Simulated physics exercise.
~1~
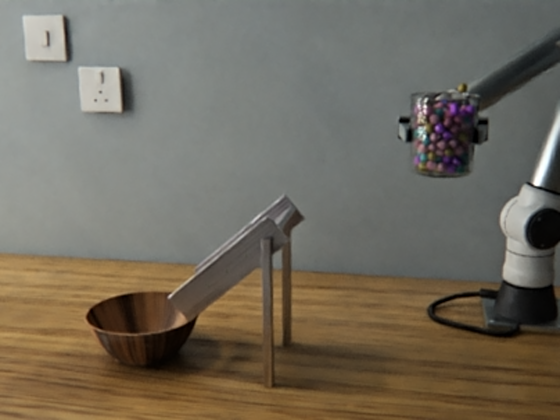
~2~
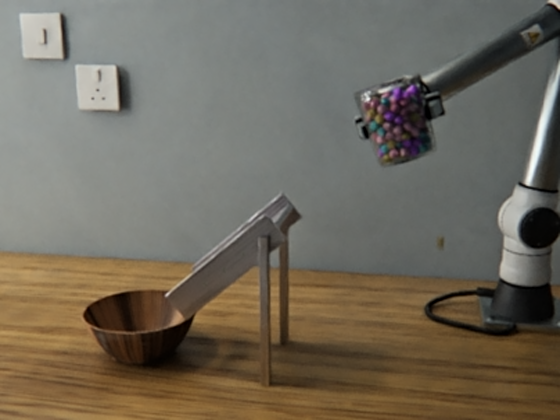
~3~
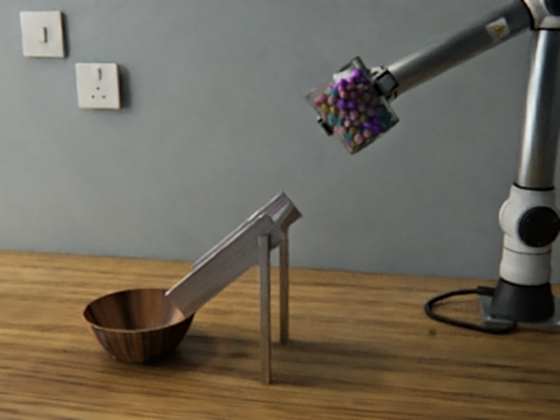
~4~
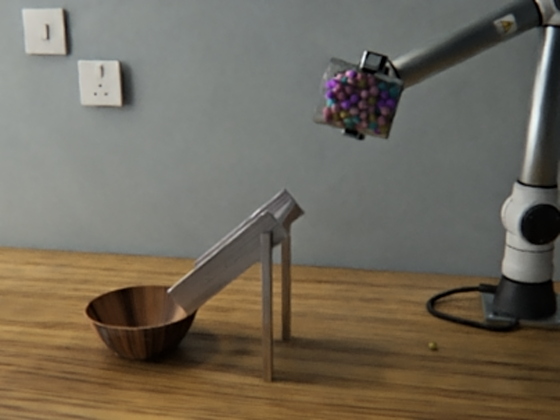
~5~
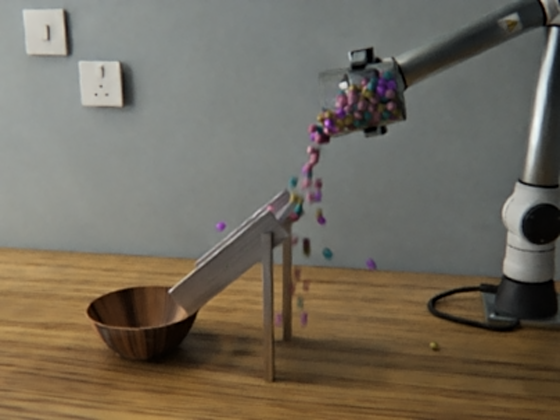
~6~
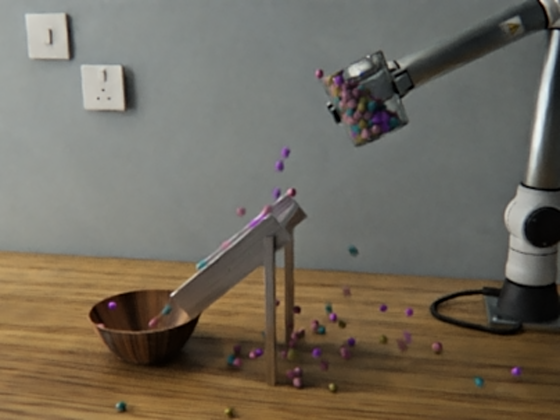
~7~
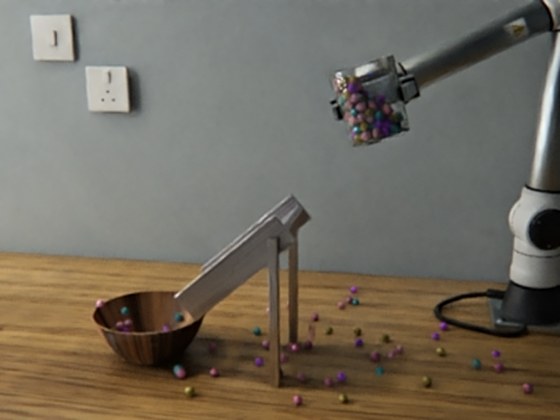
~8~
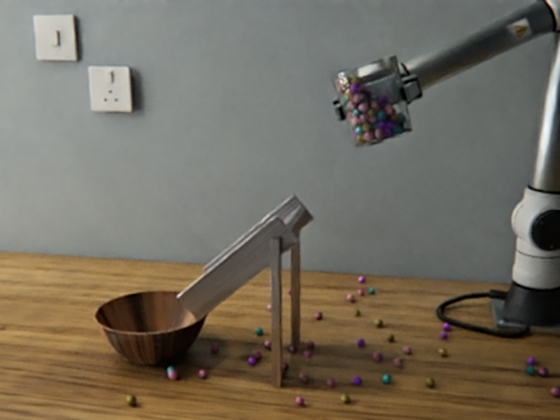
A robot arm at the right holds a clear cup of colourful round sweets above a wooden table, seen from the side against a grey wall with two white switch plates. Below, a pale sloping chute on legs leads down to a striped brown bowl at the left. The arm swings the cup left and tips it onto its side. Sweets pour out near the chute's top, some sliding down towards the bowl while many spill past and scatter across the table. The cup then tilts back, still holding most of its sweets, and everything comes to rest.
